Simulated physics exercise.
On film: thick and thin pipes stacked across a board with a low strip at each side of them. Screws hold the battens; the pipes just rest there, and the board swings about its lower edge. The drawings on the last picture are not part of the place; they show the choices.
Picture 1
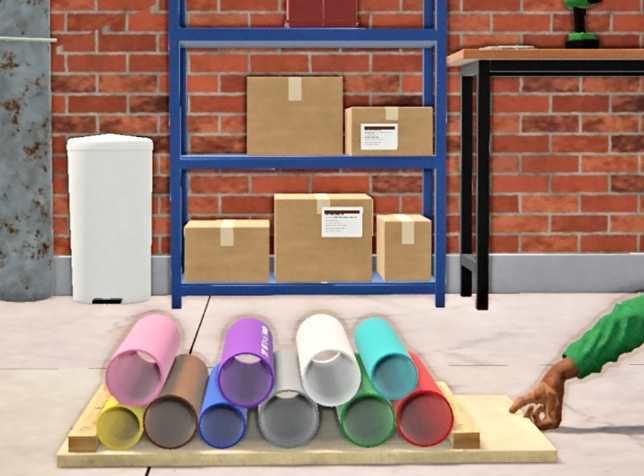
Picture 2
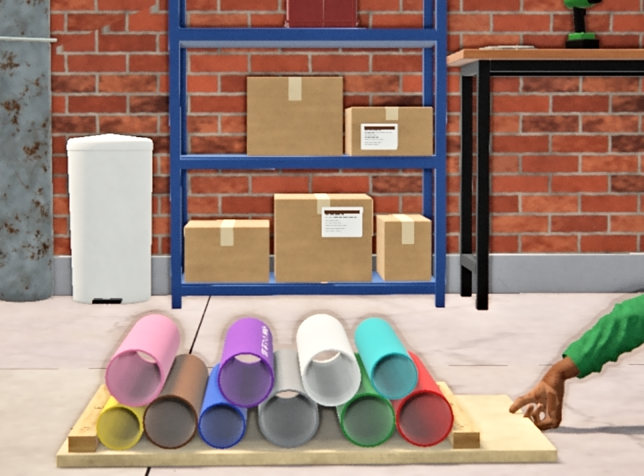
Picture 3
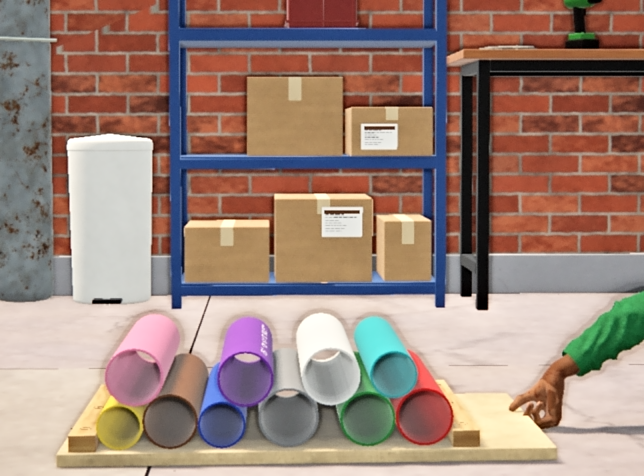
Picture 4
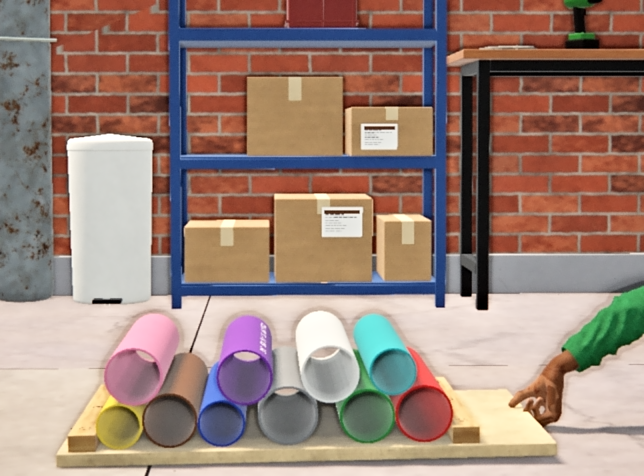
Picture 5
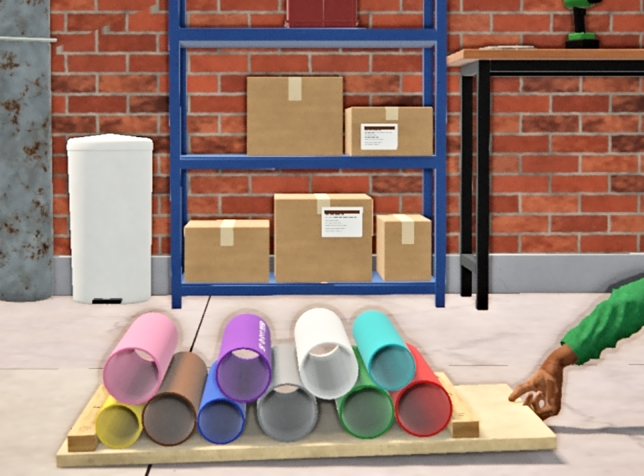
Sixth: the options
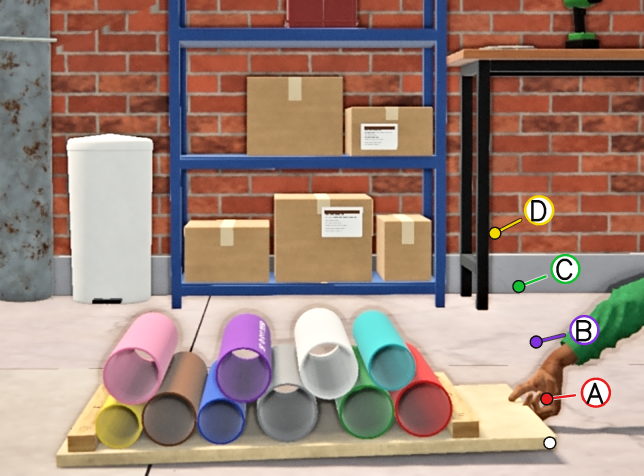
Hand in a green sleeve gripping the right end of a wooden board of stacked coloured pipes, barely shifting it.
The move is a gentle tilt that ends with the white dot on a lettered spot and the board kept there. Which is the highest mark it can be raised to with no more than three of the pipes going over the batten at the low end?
No higher than D.
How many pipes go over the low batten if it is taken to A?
It comes to none.
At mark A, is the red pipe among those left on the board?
Yes, with A.
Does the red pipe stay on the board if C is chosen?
Yes, with C.
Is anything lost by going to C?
Yes, at C.
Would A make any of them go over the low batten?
No.
On the marked copy, A at (547, 399); B at (536, 342); C at (519, 286); D at (495, 233); the white dot at (550, 443).
Taking D. A third of the way, board at 16°.
Two thirds of the way, board at 27°.
When it is over, board at 27°, three over the low batten (purple, pink, white).
As for the rest, A none over the low batten; B none over the low batten; C two over the low batten (purple, pink).
